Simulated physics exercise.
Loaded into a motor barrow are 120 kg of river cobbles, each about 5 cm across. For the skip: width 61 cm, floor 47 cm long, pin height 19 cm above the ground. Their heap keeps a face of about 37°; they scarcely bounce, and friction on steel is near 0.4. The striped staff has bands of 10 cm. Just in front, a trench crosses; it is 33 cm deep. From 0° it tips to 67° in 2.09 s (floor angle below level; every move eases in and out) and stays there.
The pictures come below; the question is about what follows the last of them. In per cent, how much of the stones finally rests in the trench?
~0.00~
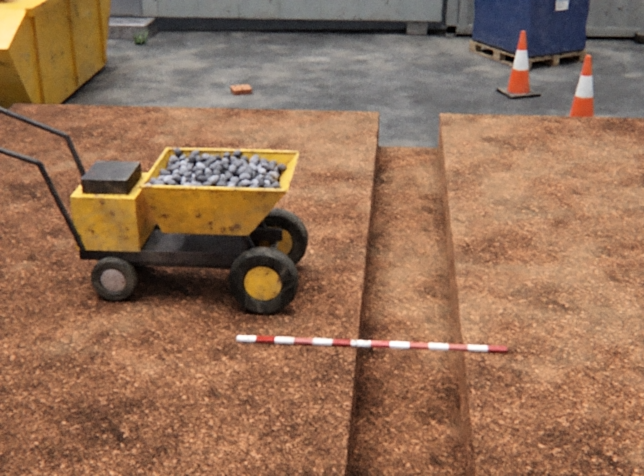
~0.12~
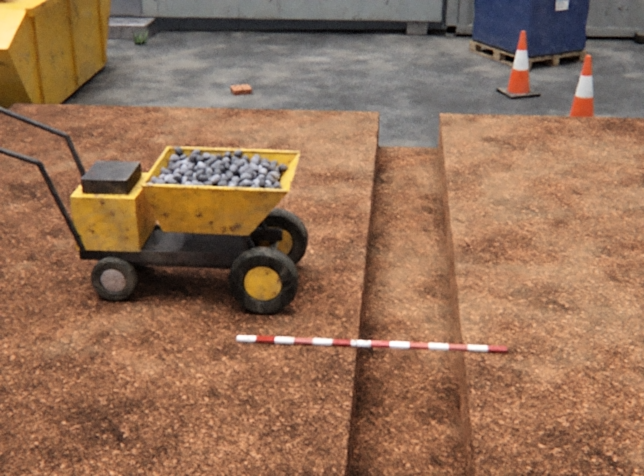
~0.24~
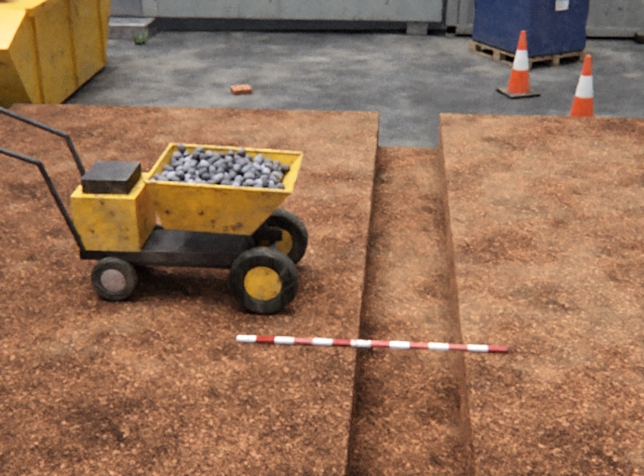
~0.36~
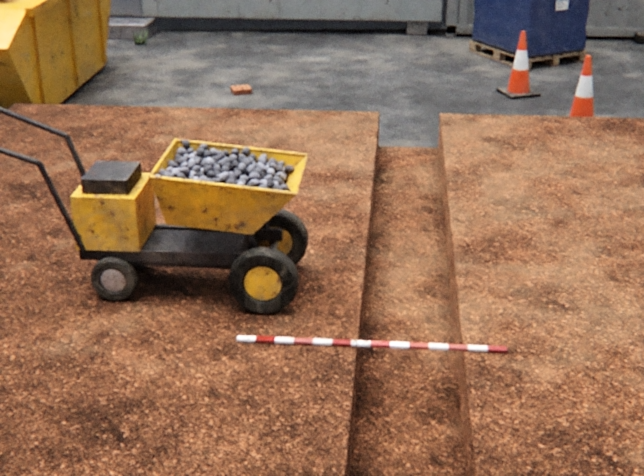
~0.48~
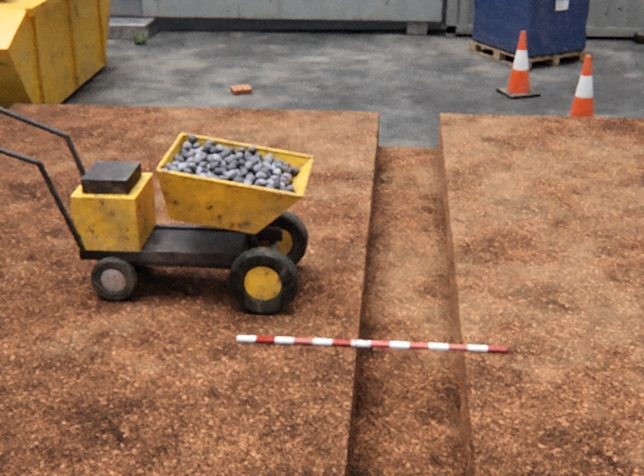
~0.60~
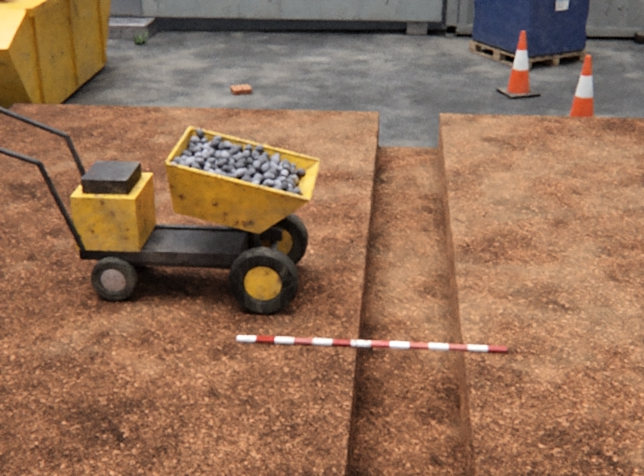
Roughly 100 per cent of them.
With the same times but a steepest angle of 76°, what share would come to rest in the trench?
I'd guess some 100 in a hundred.
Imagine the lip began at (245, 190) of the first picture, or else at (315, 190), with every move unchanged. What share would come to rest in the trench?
From the first place around 80 per cent, from the other around 100.
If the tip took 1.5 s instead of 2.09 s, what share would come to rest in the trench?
It would be near 100 per cent.
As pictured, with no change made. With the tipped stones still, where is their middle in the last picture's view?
Their middle lands near (411, 335).
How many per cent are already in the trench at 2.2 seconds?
Roughly 45 percent of the load.
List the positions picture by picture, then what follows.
The skip is at 0°, its lip at (286, 191); the top of the load is at (215, 160), in the first frame.
The skip is at 1°, its lip at (287, 191); the top of the load is at (216, 160); the stones move at 0.1 m/s on average, in the second frame.
The skip is at 2°, its lip at (291, 192); the top of the load is at (214, 158); the stones move at 0.2 m/s on average, in the third frame.
Lip at (296, 194), floor tilted 5°, highest stones at (208, 154); the stones move at 0.3 m/s on average, in the fourth frame.
The skip is at 9°, its lip at (302, 197); the top of the load is at (197, 150); the stones move at 0.3 m/s on average, in the fifth frame.
Lip at (310, 200), floor tilted 13°, highest stones at (203, 144); the stones move at 0.4 m/s on average, in the sixth frame.
After 1.6 s the floor is at 57°; 99 % in the skip, 1 % in the trench; the foremost stones are at (371, 234).
After 2.2 s the floor is at 67°; 53 % in the skip, 47 % in the trench; the foremost stones are at (451, 341).
After 2.5 s the floor is at 67°; 30 % in the skip, 70 % in the trench; the foremost stones are at (451, 336).
After 4.5 s the floor is at 67°; 0 % in the skip, 100 % in the trench; the foremost stones are at (452, 336).
